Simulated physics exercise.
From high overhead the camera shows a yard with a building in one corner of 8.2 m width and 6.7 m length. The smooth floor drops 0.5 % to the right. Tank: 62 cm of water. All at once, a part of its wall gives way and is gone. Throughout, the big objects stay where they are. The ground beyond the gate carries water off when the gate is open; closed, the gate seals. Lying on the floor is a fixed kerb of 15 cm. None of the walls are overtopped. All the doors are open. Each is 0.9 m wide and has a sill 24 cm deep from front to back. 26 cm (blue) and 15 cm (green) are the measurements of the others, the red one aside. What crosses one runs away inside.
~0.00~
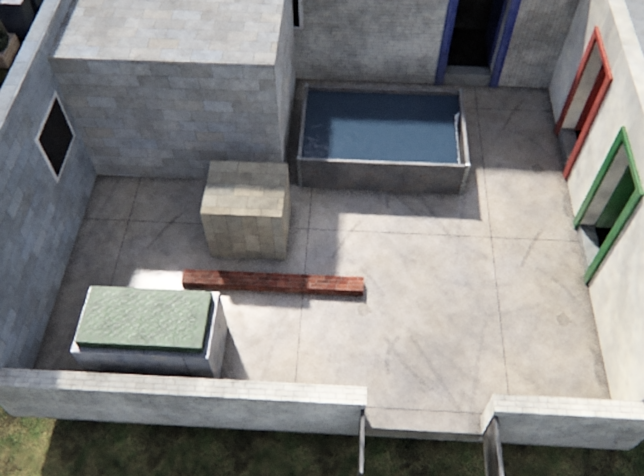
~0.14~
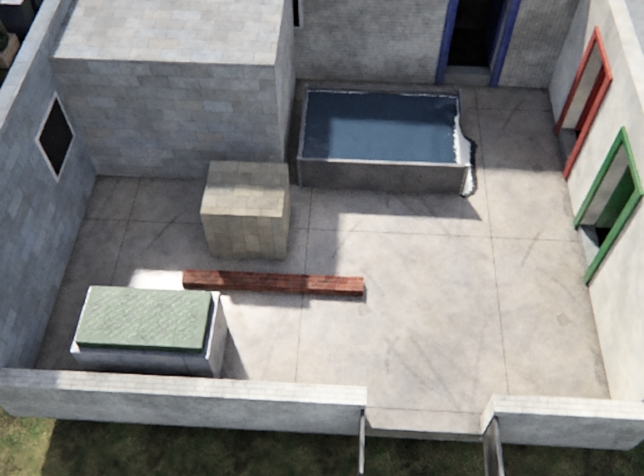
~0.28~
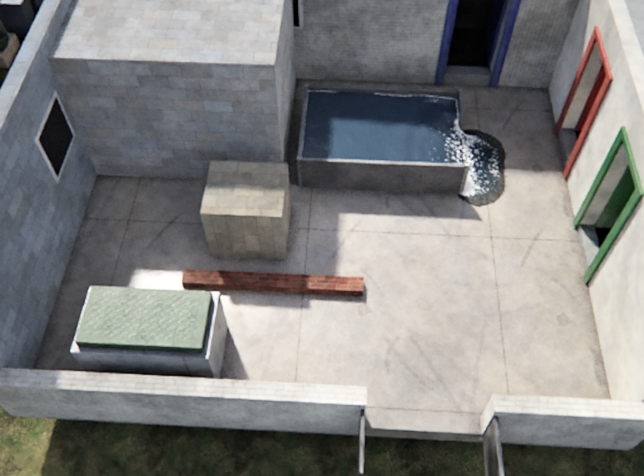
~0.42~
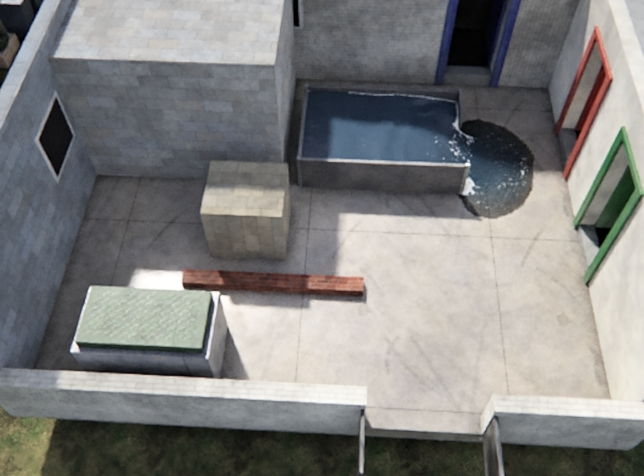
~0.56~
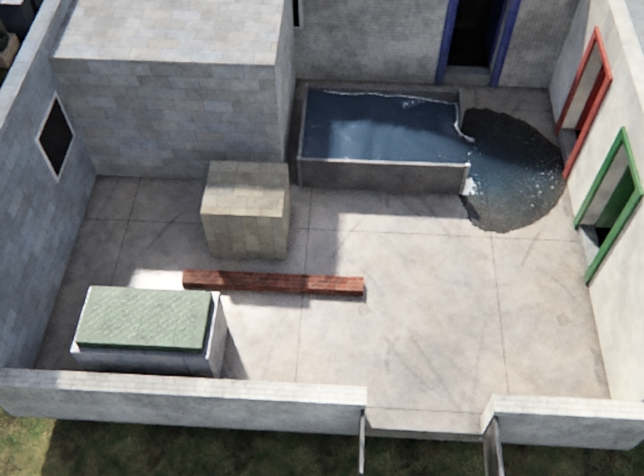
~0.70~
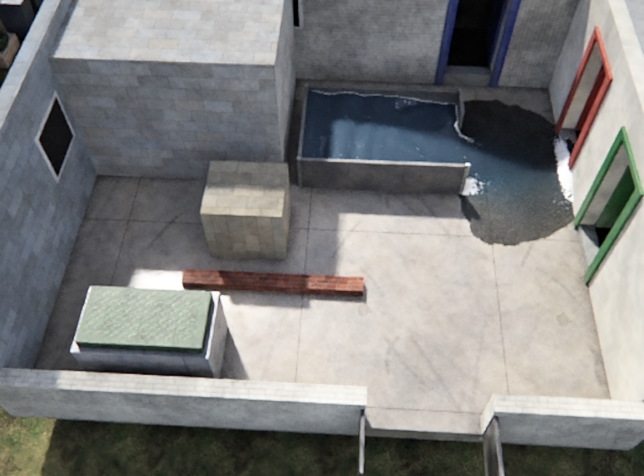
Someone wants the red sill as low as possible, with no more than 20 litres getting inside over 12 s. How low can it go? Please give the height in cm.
Around 32 cm would do.
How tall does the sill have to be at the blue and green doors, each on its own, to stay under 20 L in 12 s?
About 9.0 cm at blue and about 16 cm at green.
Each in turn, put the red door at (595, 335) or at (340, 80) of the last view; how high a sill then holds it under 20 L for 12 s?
Roughly 7.5 cm, then roughly 16 cm.
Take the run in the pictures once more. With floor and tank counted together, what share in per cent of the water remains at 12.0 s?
I'd say near 86 per cent is still there.
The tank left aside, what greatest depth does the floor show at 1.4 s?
About 38 cm.
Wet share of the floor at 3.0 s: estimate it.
About 35 per cent.
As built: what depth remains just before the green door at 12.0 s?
Roughly 7.5 cm deep.
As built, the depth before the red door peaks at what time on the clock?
Peak: Close to 2.0 s.
After 1.4 s water covers 15 % of the floor, deepest (38 cm) near (562, 181); 35 cm at the red door, 30 litres in over its 20 cm sill.
After 3.0 s water covers 35 % of the floor, deepest (33 cm) near (544, 89); 30 cm at the red door, 134 litres in over its 20 cm sill.
After 12.0 s water covers 95 % of the floor, deepest (12 cm) near (508, 94); 7 cm at the red door, 159 litres in over its 20 cm sill.
At the red door as built, the water arrived by 0.7 s and peaked near 37 cm at 2.0 s.
Run again over the same 12 s with other heights there, 53 litres in over 27.5 cm, 1 litre over 37.5 cm. The limit of 20 litres is kept from about 32 cm up.
